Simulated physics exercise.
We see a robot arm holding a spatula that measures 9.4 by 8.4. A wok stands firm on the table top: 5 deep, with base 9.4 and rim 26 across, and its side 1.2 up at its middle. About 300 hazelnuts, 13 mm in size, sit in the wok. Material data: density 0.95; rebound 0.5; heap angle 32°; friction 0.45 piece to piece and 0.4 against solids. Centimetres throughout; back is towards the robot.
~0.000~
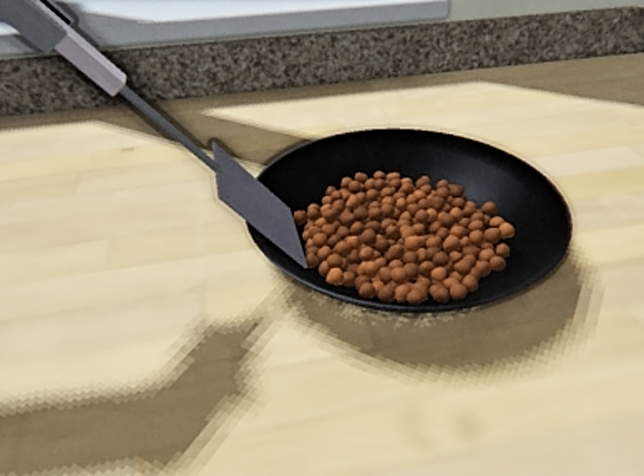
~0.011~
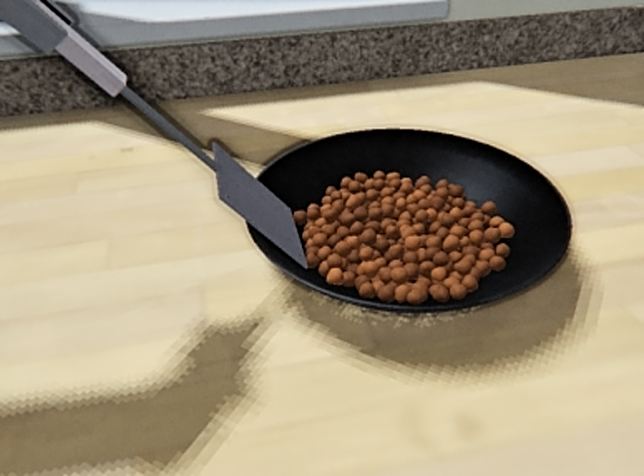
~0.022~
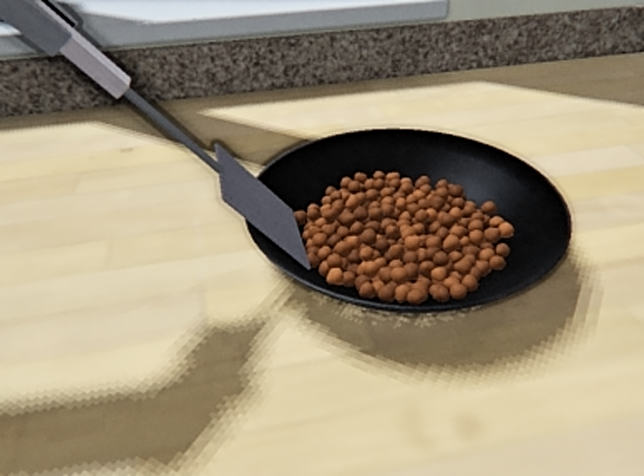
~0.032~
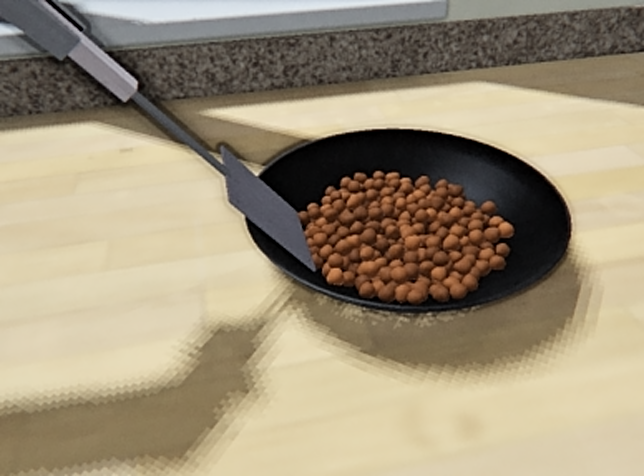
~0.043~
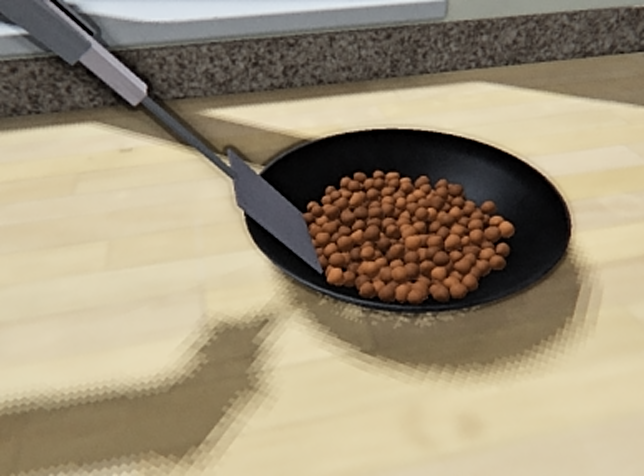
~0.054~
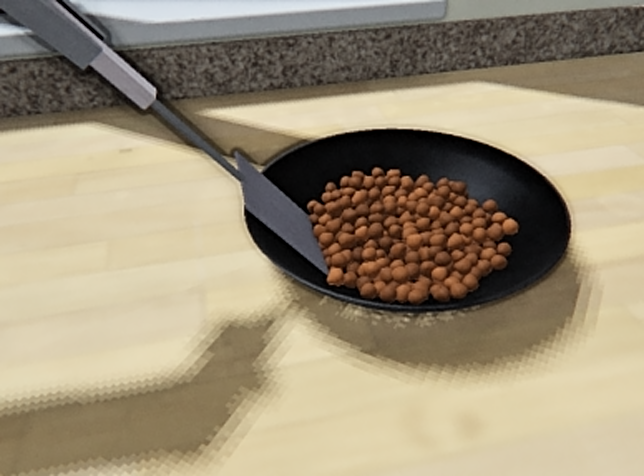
On a wooden countertop, a robot arm's grey spatula sliding slightly right into a black pan, slightly nudging the heaped brown nuts.
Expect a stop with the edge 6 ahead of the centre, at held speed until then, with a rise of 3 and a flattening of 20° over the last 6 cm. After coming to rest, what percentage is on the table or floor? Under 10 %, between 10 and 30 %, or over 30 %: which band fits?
The band that fits is under 10 %.
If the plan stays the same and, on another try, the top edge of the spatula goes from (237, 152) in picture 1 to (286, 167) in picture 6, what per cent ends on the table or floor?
Near 25 in a hundred.
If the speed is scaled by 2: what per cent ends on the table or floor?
I'd put it at about 20 per cent.
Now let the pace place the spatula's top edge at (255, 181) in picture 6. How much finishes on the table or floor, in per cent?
Near 10 in a hundred.
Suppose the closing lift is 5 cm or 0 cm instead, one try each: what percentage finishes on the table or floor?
Result: Approx. 0 % and 5 %, one try each.
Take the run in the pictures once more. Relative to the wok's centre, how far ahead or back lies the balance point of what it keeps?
Some 4.5 cm ahead.
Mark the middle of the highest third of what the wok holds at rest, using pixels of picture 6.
Pixel position: Approx. (488, 195).
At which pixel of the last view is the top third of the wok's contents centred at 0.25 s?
It is centred close to (496, 195).
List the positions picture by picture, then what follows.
The spatula top edge at (216, 167), sloping 52°; upper third of the load around (400, 226), from x 300 to 505, top at y 175; 298 in the wok, in the first picture.
The spatula top edge at (216, 168), sloping 52°; upper third of the load around (401, 226), from x 300 to 505, top at y 175, in the second picture.
The spatula top edge at (219, 169), sloping 52°; upper third of the load around (401, 226), from x 300 to 505, top at y 175, in the third picture.
The spatula top edge at (225, 172), sloping 52°; upper third of the load around (402, 226), from x 305 to 505, top at y 175, in the fourth picture.
The spatula top edge at (233, 175), sloping 52°; upper third of the load around (401, 226), from x 310 to 505, top at y 175, in the fifth picture.
The spatula top edge at (240, 177), sloping 52°; upper third of the load around (406, 222), from x 315 to 510, top at y 175; 298 in the wok, in the sixth picture.
After 0.15 s, sloping 52°, highest piece 5 above the table; 298 in the wok.
After 0.25 s, sloping 44°, highest piece 6 above the table; 298 in the wok.
After 0.50 s, sloping 32°, highest piece 6 above the table; 289 in the wok, 8 on the table or floor, 1 on the blade or in flight.
After 1.55 s, sloping 32°, highest piece 6 above the table; 289 in the wok, 9 on the table or floor.
In the end, 289 in the wok, 9 on the table or floor. That is 3 % on the table or floor.
